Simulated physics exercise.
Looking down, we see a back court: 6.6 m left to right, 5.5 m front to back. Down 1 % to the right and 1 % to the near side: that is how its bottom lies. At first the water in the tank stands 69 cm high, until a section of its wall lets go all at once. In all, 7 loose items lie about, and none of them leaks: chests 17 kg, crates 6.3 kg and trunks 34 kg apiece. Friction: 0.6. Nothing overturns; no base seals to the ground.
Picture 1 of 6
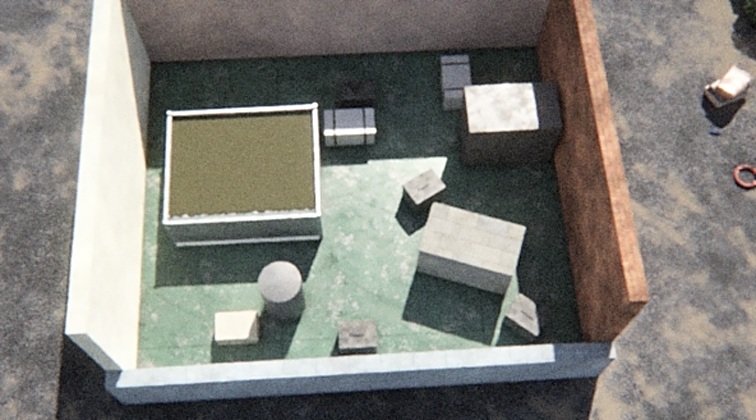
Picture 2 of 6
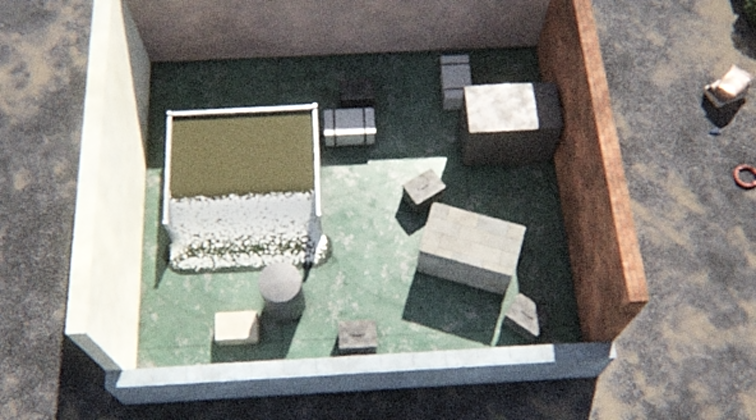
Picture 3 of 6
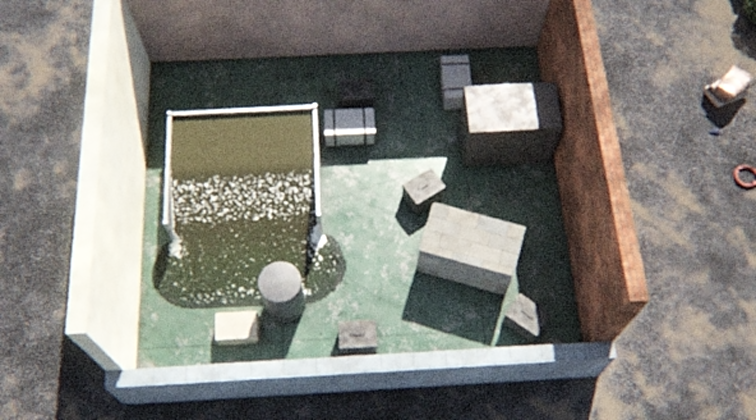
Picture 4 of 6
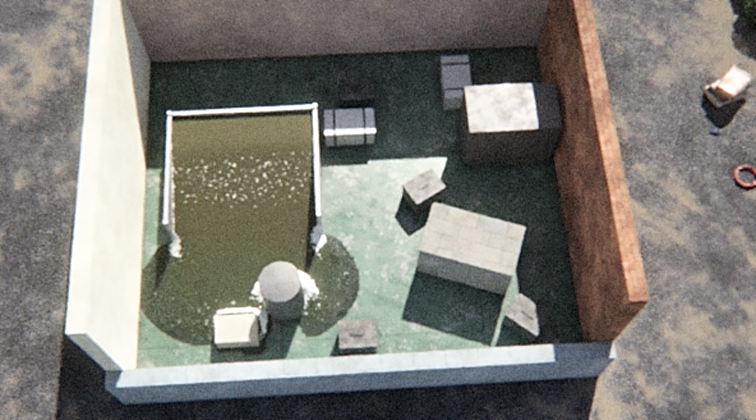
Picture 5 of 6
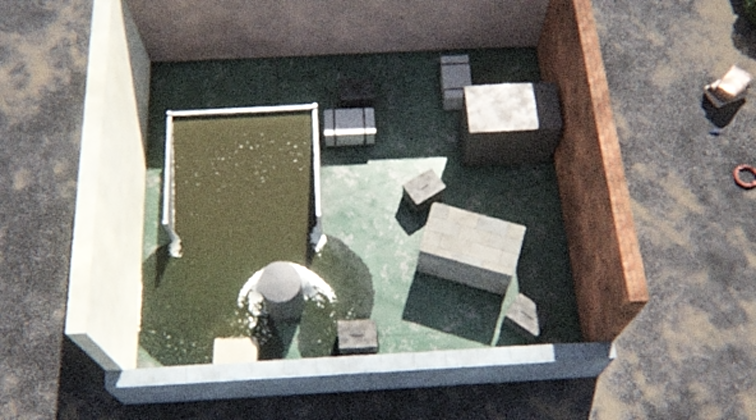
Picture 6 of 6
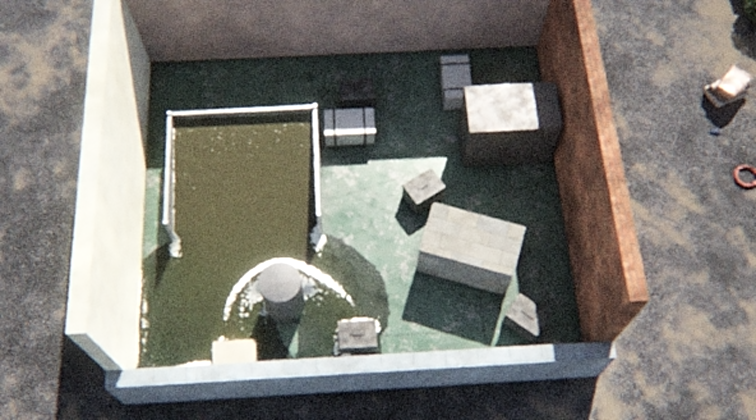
Murky olive water bursts from the near side of a white-edged tank in a walled court, tumbling out in a white, foamy front. It spreads over the green floor, wraps around a grey cylinder and nudges a pale block toward the near wall, then fans rightward to a small dark block.
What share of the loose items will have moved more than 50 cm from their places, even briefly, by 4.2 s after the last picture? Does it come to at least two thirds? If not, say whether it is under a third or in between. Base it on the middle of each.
Middle band.
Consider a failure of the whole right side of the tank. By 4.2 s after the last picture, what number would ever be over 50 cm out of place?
Then 6.
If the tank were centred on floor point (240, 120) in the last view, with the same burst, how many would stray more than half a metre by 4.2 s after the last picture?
Result: 3.
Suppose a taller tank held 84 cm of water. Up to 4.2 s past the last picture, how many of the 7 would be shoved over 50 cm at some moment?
It would come to 4 of them.
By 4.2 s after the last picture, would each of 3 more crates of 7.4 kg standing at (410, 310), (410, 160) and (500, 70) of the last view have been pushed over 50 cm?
Well, in turn they are above that, below that and below that.
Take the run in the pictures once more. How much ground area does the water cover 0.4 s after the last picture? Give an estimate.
Some 12.0 m2 of it.
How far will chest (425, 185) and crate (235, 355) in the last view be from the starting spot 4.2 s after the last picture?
20 cm and 450 cm.
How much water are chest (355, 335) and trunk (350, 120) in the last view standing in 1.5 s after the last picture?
I'd estimate 20 cm for the first and 0 cm for the second.
Then, 0.4 s after the last picture 0 of 7 are over 50 cm from their spots; 2 afloat.
Then, 1.5 s after the last picture 2 of 7 are over 50 cm from their spots; 2 afloat.
Then, 2.8 s after the last picture 3 of 7 are over 50 cm from their spots; 2 afloat.
Then, 4.2 s after the last picture 3 of 7 are over 50 cm from their spots, and 3 have been at some point; 3 afloat.
